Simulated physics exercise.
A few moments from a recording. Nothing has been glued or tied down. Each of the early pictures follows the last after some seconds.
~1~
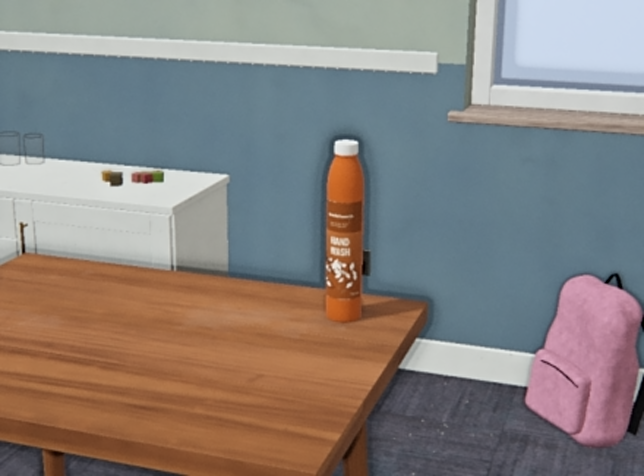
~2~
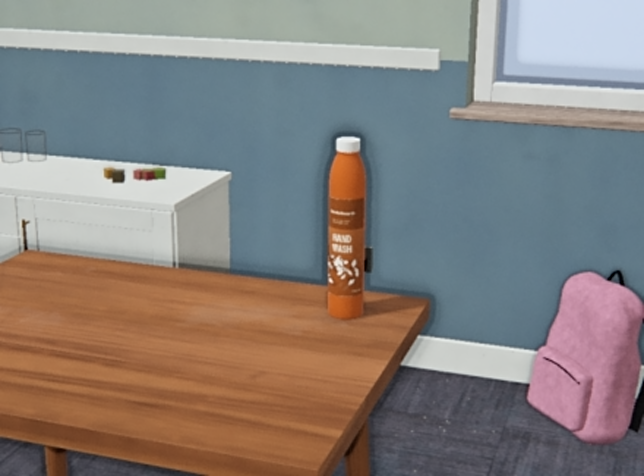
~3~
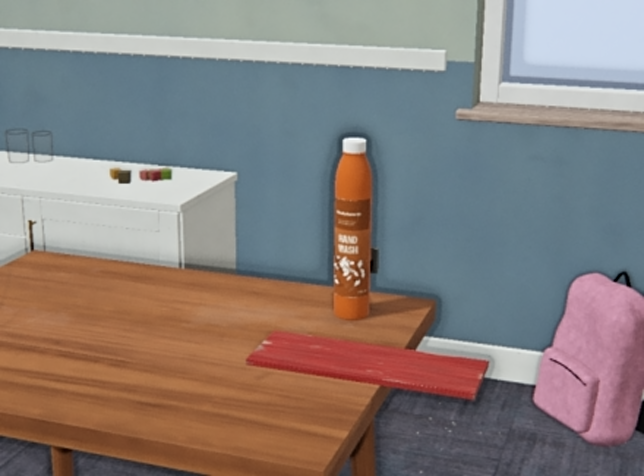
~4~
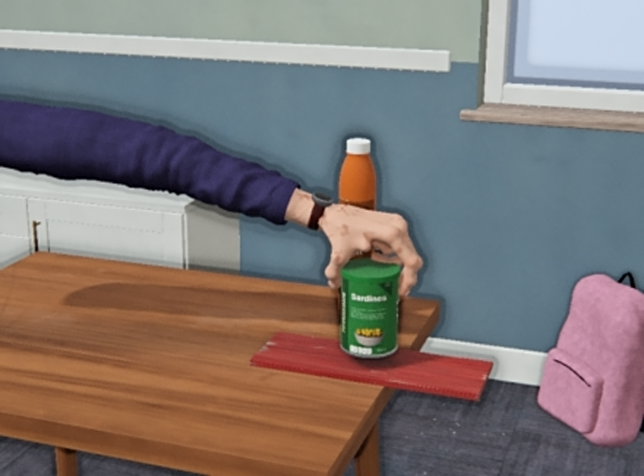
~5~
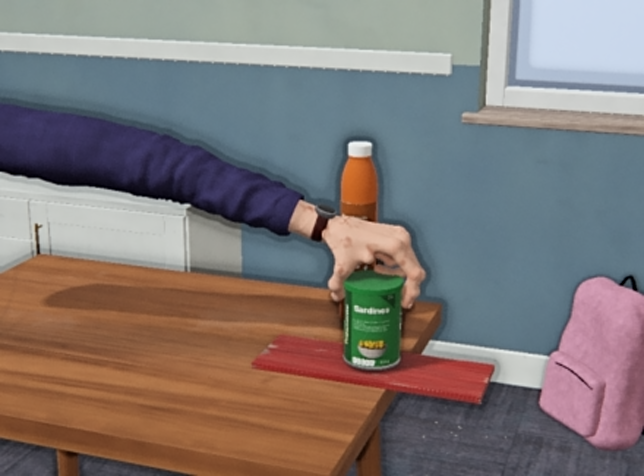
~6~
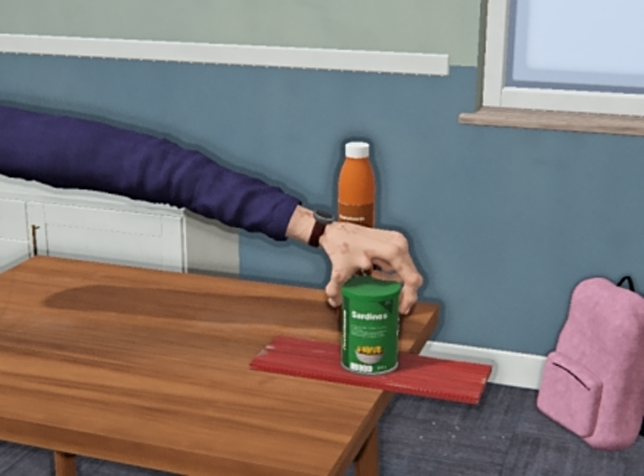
A hand in a purple sleeve lowering a green tin onto a red board lying across the table corner near an orange bottle.
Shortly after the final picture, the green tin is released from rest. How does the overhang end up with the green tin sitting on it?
It remains in place.
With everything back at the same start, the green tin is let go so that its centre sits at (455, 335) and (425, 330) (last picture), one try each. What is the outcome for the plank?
In case one it tumbles, while in case two it tumbles.
Then, 0.20 s on from there, no change.
Then, 0.60 s on from there, green tin resting near (370, 325).
In the end, all 3 unmoved. At the end, from the last picture's camera, green tin near (370, 325). The plank holds.
